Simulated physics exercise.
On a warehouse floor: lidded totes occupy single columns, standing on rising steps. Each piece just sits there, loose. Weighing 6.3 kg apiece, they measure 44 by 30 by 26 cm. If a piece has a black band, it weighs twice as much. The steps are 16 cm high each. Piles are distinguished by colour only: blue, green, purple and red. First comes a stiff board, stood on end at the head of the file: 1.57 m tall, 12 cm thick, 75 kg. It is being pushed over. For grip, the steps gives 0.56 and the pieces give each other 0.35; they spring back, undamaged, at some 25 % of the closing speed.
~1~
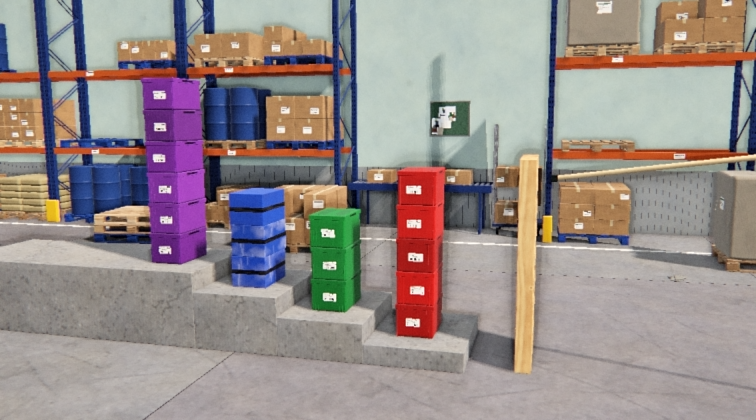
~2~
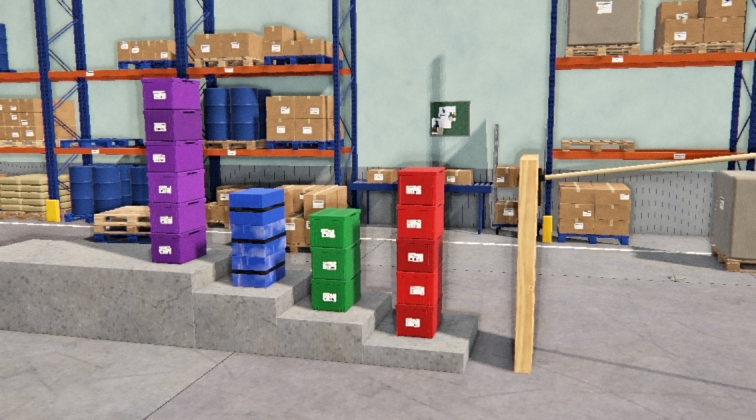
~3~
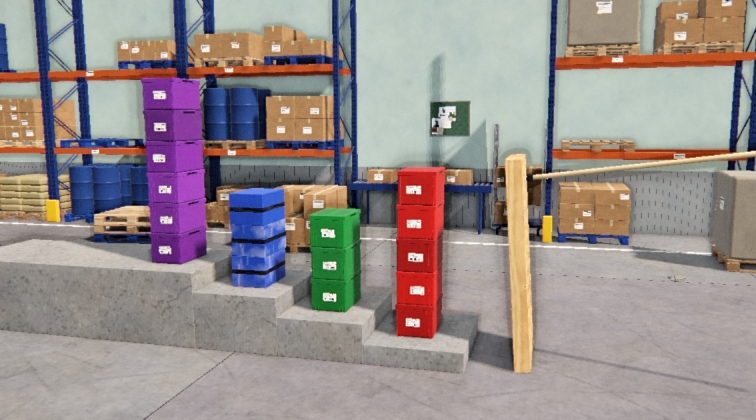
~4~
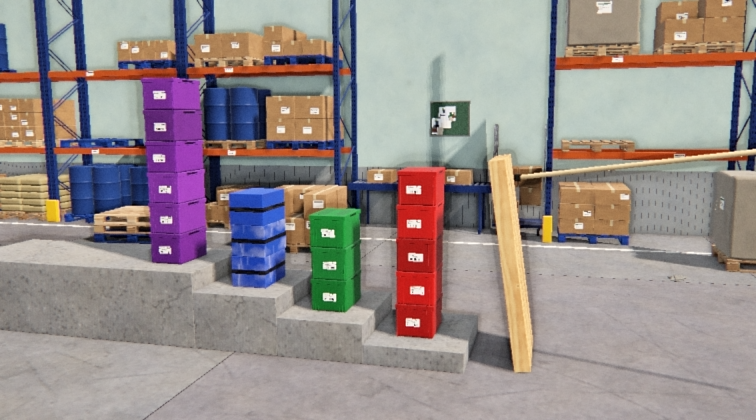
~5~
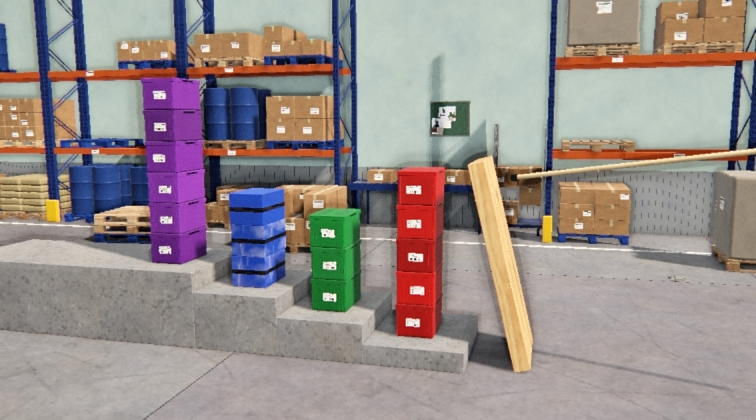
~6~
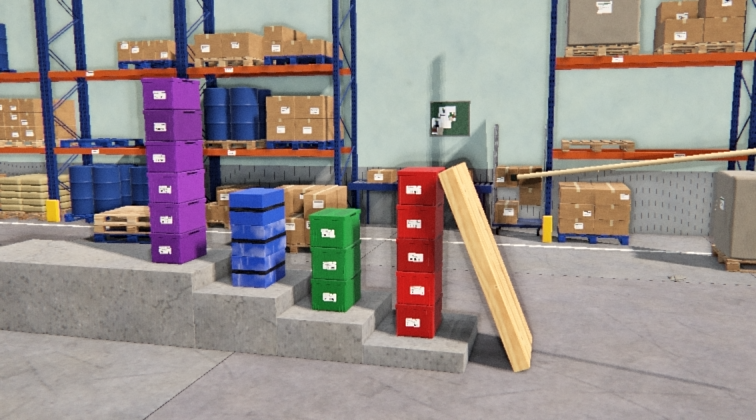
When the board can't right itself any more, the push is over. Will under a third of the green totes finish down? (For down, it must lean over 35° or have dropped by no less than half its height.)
Yes, fewer than one in three.
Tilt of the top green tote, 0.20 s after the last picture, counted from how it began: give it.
Roughly 0°.
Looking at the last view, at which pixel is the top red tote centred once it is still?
In the final image its middle is around (262, 206).
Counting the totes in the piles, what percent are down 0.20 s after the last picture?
By then 0 %.
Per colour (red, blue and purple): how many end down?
Red: 3; blue: 2; purple: 0.
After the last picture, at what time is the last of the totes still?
At around 3.0 s.
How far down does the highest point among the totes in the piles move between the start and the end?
Roughly 0 centimetres.
Then, 0.20 s on from the sixth picture, board 31° from upright; none of the 3 green totes down (0 of 17 in all colours); top green tote unmoved; top red tote tipped 4°.
Then, 0.42 s on from the sixth picture, board 44° from upright; none of the 3 green totes down (0 of 17 in all colours); top green tote tipped 3°; top red tote tipped 13°.
Then, 0.64 s on from the sixth picture, board 56° from upright; none of the 3 green totes down (2 of 17 in all colours); top green tote tipped 3°; top red tote tipped 3°, 10 cm lower.
Then, 1.60 s on from the sixth picture, board 57° from upright; none of the 3 green totes down (5 of 17 in all colours); top green tote tipped 17°; top blue tote tipped 52°, 16 cm lower.
Finally, board 57° from upright; none of the 3 green totes down (5 of 17 in all colours); top green tote tipped 17°; top blue tote tipped 48°, 16 cm lower. That is 0 per cent. Seen by the last camera, middles, top green tote near (278, 233), top blue tote near (208, 223).
